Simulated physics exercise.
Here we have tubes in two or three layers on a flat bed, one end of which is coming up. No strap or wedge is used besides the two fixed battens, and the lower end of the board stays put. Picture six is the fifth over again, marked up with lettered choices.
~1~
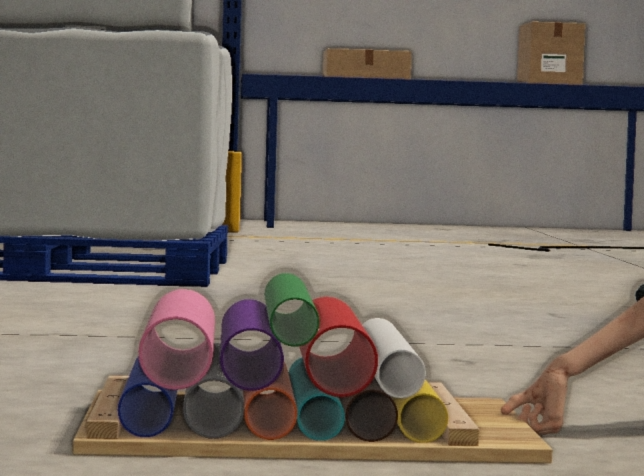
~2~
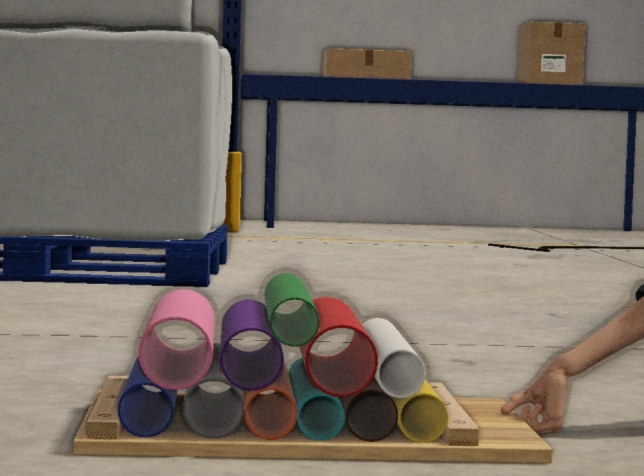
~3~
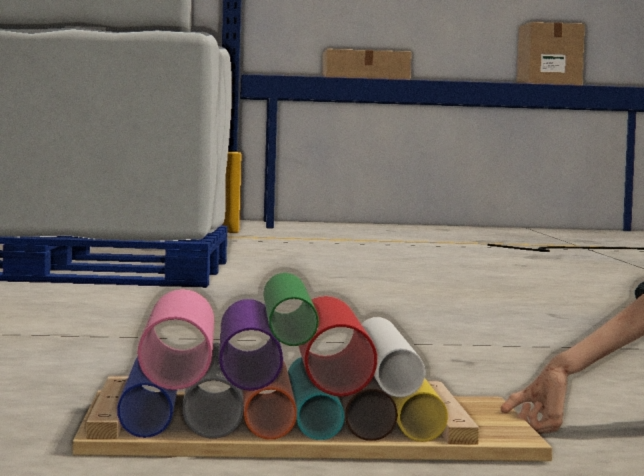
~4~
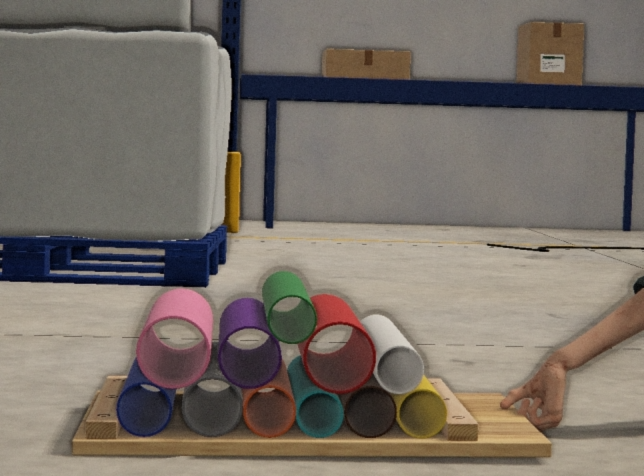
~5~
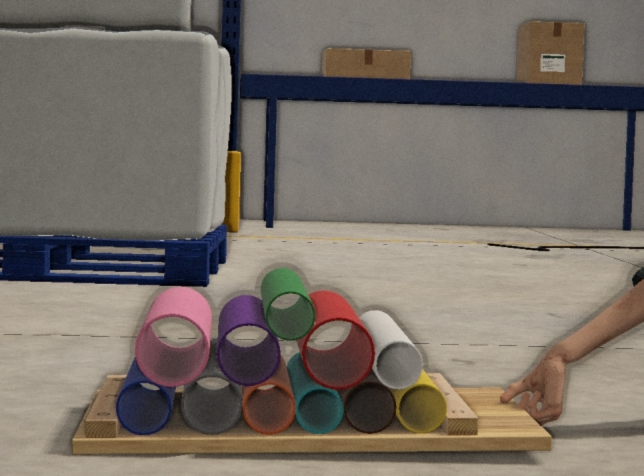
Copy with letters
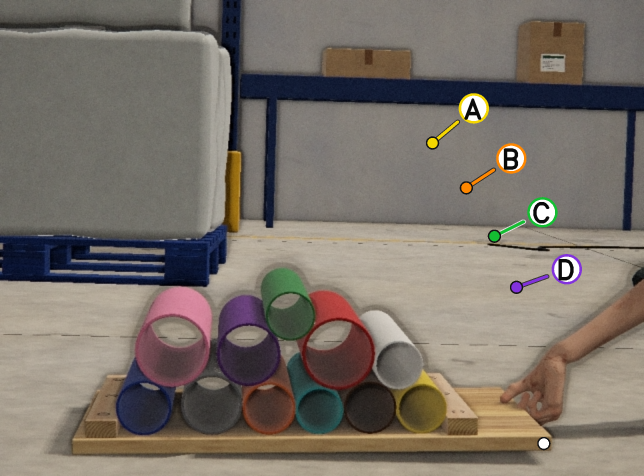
The clip shows colourful tubes stacked in three layers on a wooden board on a warehouse floor, while a hand at the right end grips the board and raises it very slightly, with the tubes barely shifting.
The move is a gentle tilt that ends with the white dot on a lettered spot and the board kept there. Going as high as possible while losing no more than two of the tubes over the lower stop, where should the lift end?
The answer is mark D.
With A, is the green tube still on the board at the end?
No.
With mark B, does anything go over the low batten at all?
At B: Yes.
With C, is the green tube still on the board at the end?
No, with C.
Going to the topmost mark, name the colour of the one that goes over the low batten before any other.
The pink one.
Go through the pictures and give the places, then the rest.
In the first frame, red tube (342, 361); white tube (401, 374); pink tube (176, 352).
In the second frame, pink tube (176, 353); green tube (294, 322).
In the third frame, board (307, 415); brown tube (371, 415); yellow tube (423, 416); purple tube (251, 358).
In the fourth frame, board (307, 413); blue tube (144, 409); grey tube (212, 407).
In the fifth frame, board (307, 410); blue tube (144, 408); grey tube (212, 405).
On the marked copy, A at (433, 143); B at (466, 188); C at (495, 236); D at (516, 287); the white dot at (544, 443).
Following D. Soon after the start, board at 15°.
Later, board at 21°.
In the end, board at 21°, one over the low batten (pink).
As for the rest, A eight over the low batten; B five over the low batten; C four over the low batten (purple, red, pink, green).
